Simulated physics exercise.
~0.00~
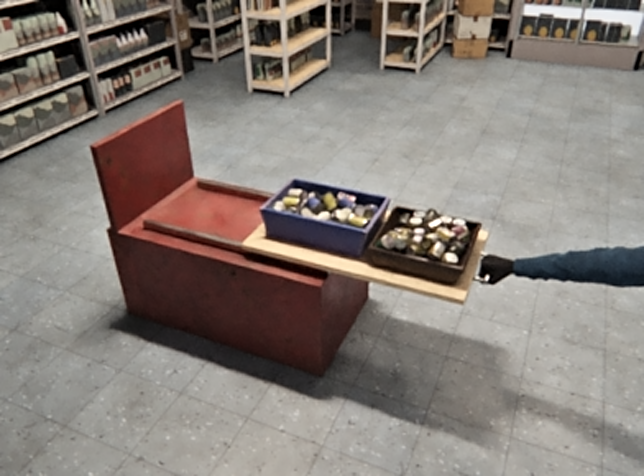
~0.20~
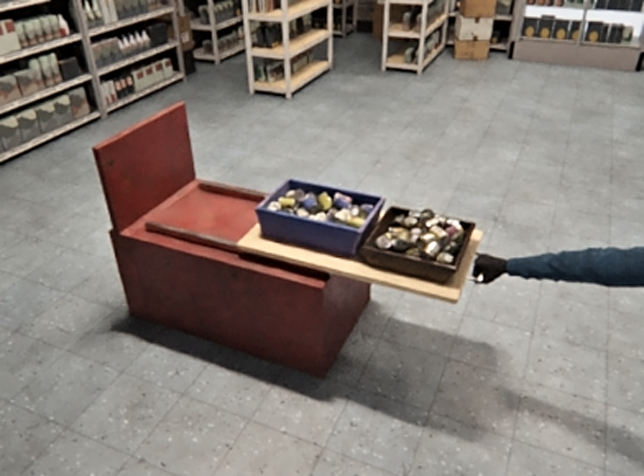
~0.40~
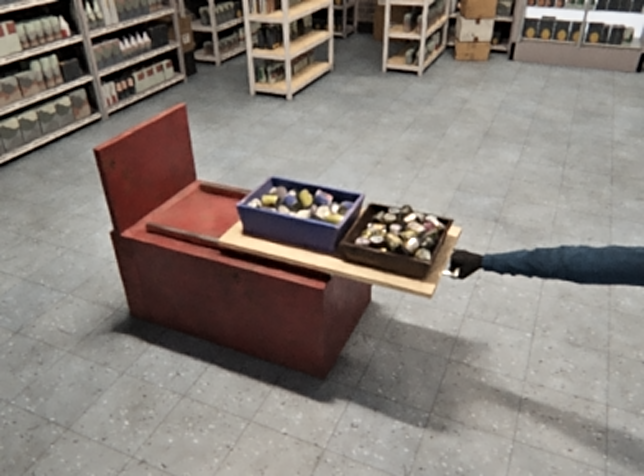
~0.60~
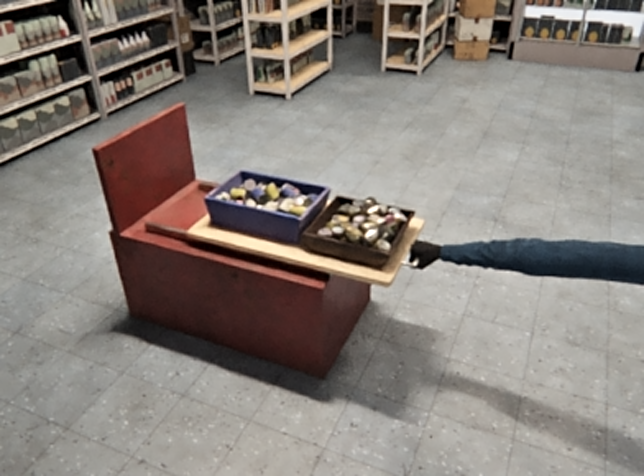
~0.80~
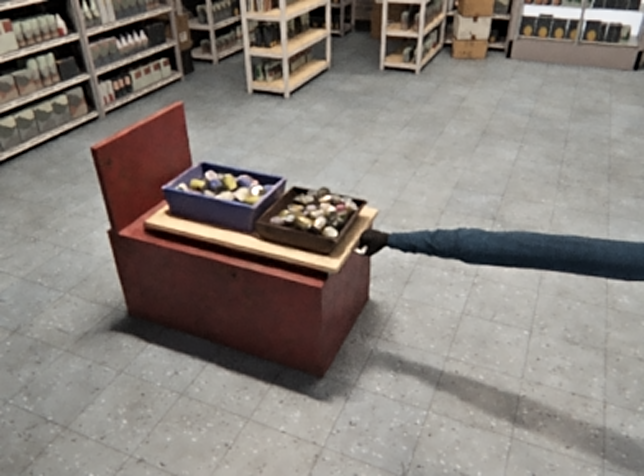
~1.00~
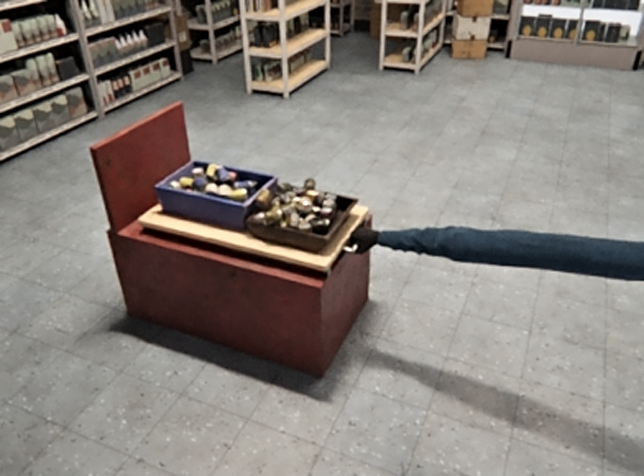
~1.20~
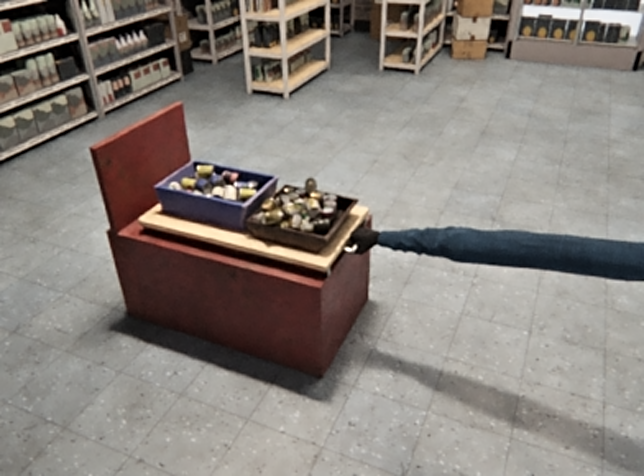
The clip shows a gloved hand pushing a pull-out wooden shelf, holding a blue tub and a dark tub of small cans, leftward over a red box with a back panel, until it stops fully shut with the cans still in their tubs.
